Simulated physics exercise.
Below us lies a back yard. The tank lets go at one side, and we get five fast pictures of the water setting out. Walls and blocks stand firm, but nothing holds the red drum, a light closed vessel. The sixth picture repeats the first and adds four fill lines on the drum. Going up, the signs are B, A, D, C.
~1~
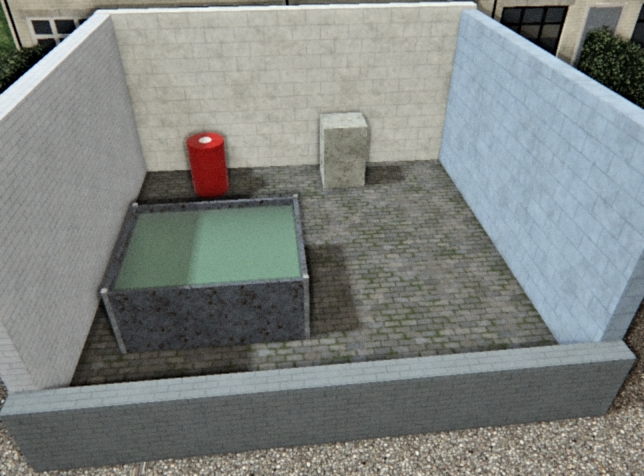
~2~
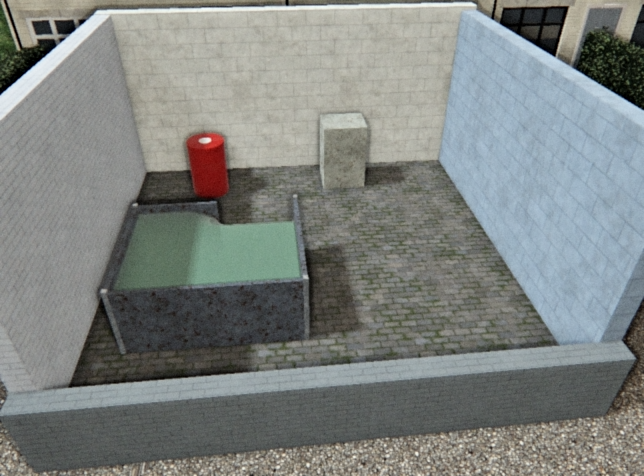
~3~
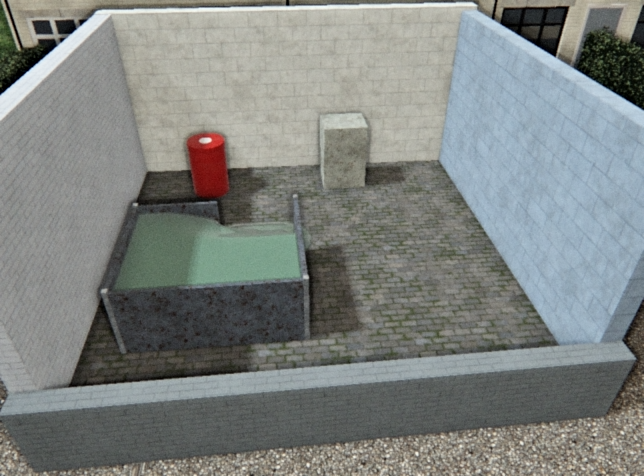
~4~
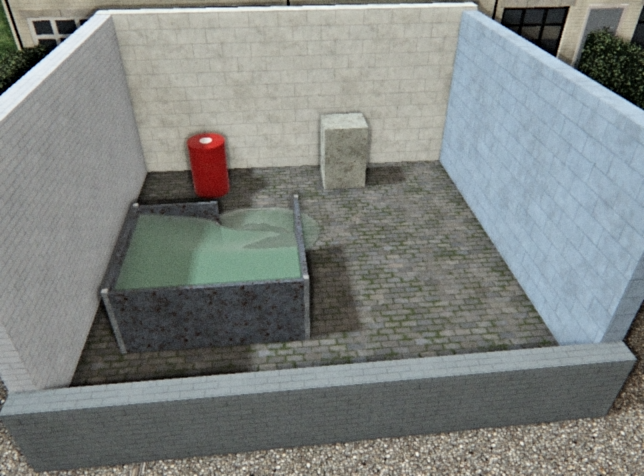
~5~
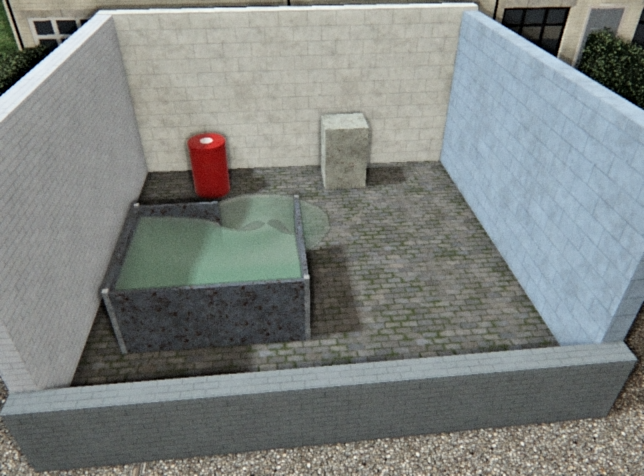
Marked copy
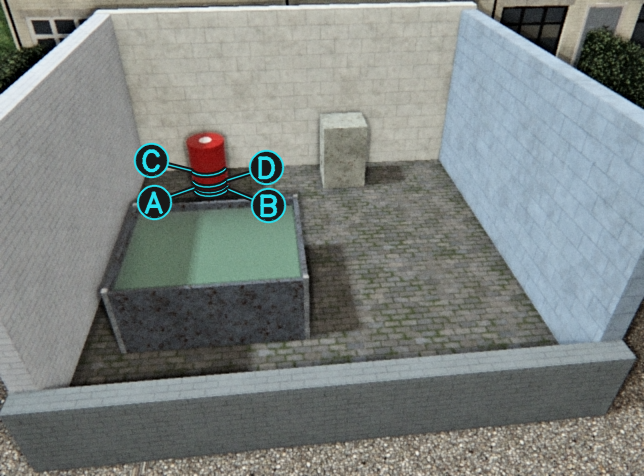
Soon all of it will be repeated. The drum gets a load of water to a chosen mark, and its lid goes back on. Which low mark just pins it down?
Use mark C.
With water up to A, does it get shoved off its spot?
Yes, it does.
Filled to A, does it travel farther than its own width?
Yes, clearly.
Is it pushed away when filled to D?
Yes, that goes wrong.
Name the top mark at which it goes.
It is D.
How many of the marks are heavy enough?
One.
In cyan, A at (210, 193); B at (210, 196); C at (207, 175); D at (209, 186); from the bottom up B, A, D, C.
With A, it is pushed about 3 times its own width away.
With B, it is pushed about 3 times its own width away.
With C, it does not move.
With D, it is pushed about its own width away.
